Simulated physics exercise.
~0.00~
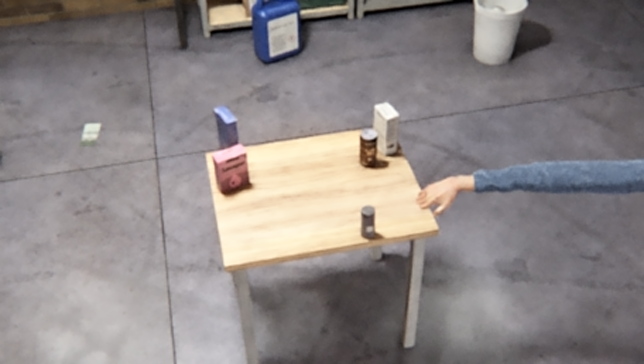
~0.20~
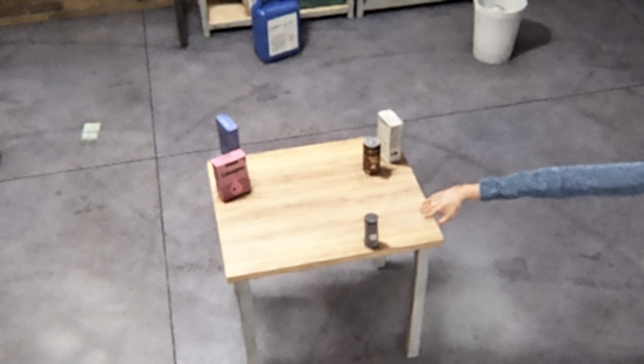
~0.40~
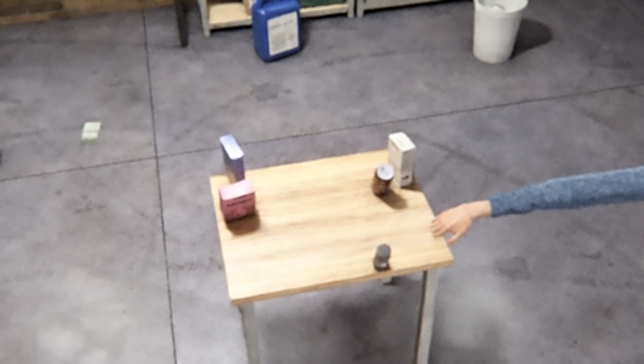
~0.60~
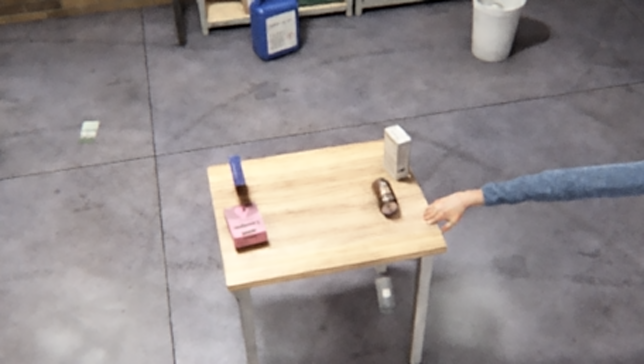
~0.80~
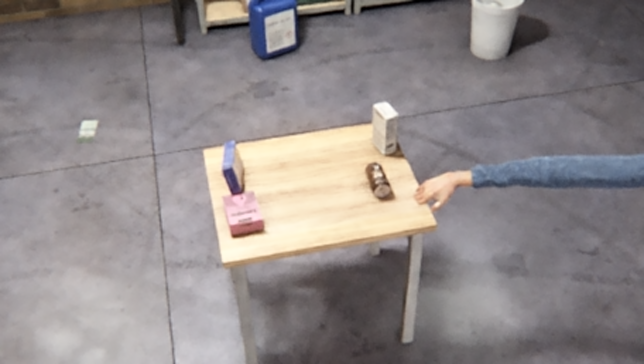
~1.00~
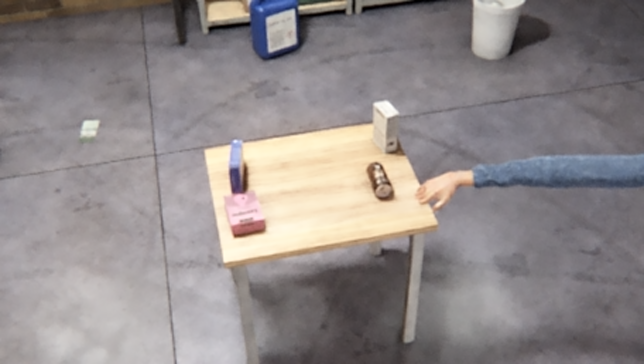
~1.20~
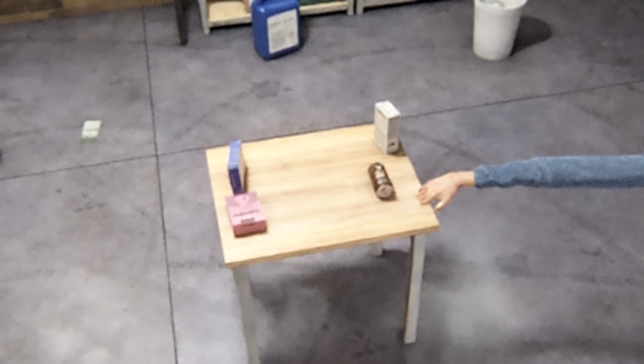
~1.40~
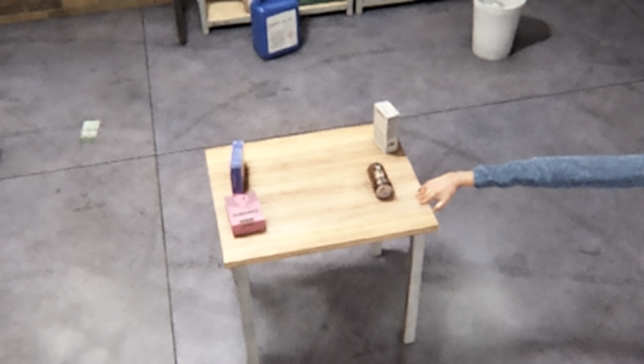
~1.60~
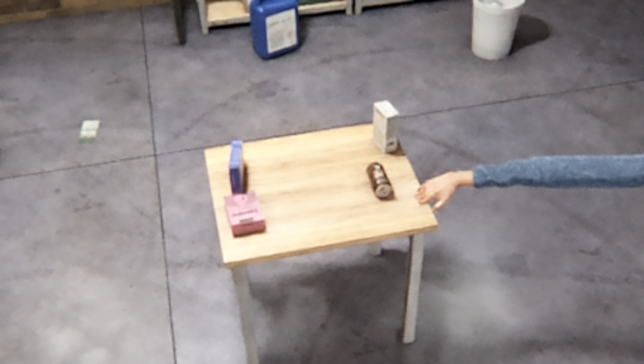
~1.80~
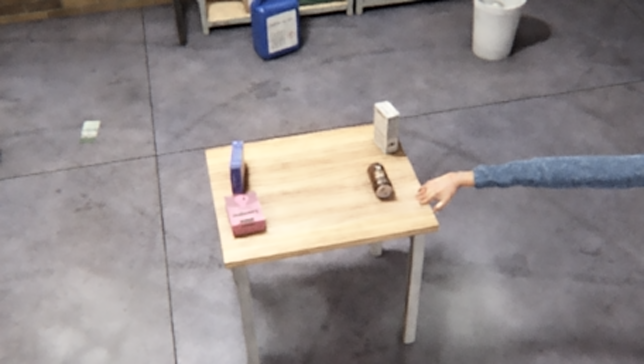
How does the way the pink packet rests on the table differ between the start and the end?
At the start the pink packet stands upright, and by the end it is lying on its side on the table.
